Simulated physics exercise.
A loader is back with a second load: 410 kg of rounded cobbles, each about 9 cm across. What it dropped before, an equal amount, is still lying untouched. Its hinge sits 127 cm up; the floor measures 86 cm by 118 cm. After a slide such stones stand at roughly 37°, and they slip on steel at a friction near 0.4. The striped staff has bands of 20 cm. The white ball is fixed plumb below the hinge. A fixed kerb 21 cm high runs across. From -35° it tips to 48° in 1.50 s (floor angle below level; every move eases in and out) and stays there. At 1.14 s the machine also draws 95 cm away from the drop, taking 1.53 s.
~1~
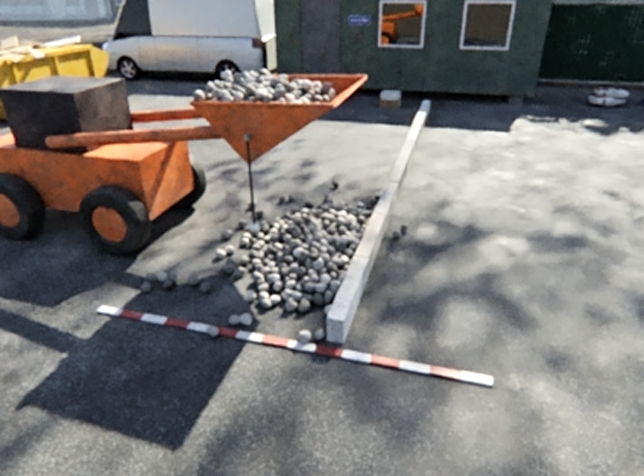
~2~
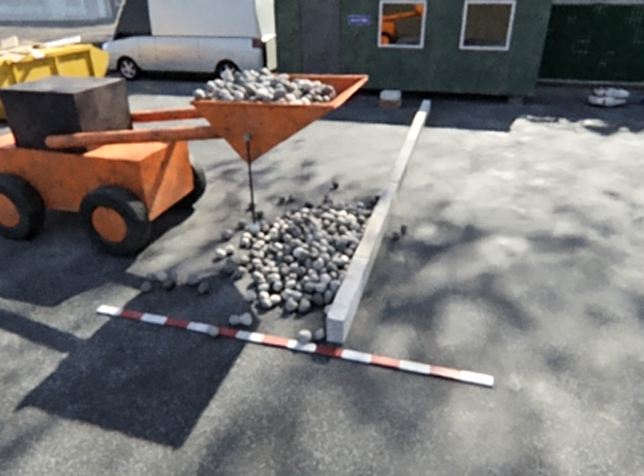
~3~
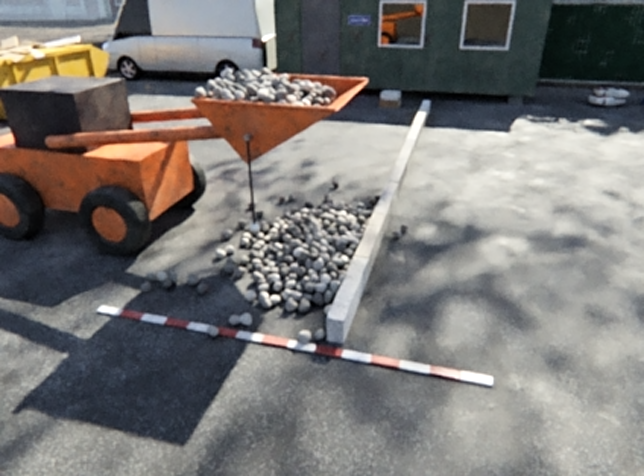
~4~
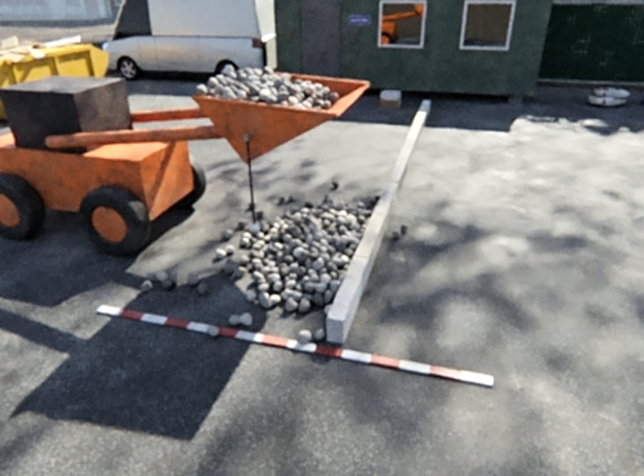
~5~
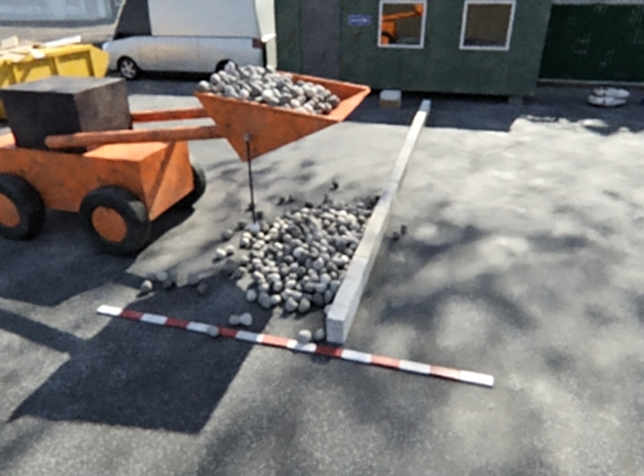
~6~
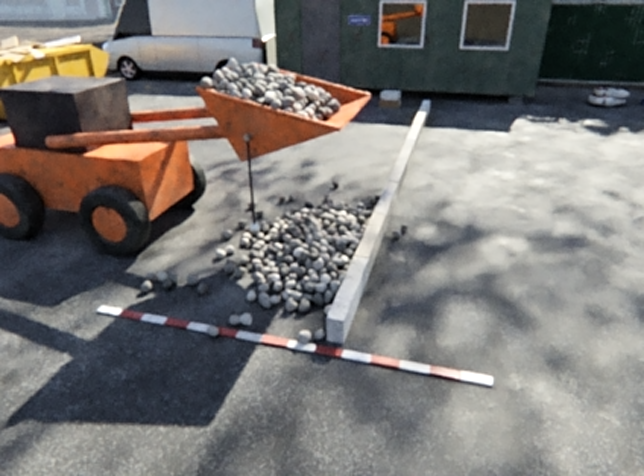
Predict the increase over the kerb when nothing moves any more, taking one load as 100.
Close to 18 parts in a hundred.
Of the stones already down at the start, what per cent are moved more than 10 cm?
About 10 per cent.
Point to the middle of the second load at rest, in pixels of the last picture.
Near (338, 236).
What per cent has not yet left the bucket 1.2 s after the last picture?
Roughly 5 per cent is still inside.
Then, 0.7 s after the last picture the floor is at 35°; in per cent of one load, 92 in the bucket, 108 on this side of the kerb; the foremost stones are at (364, 256).
Then, 1.2 s after the last picture the floor is at 48°; in per cent of one load, 6 in the bucket, 184 on this side of the kerb, 10 over the kerb; the foremost stones are at (419, 250).
Then, 2.7 s after the last picture the floor is at 48°; in per cent of one load, 0 in the bucket, 181 on this side of the kerb, 19 over the kerb; the foremost stones are at (516, 266).
Then, 5.4 s after the last picture the floor is at 48°; in per cent of one load, 0 in the bucket, 181 on this side of the kerb, 19 over the kerb; the foremost stones are at (516, 266). Net gain over the kerb, 18.
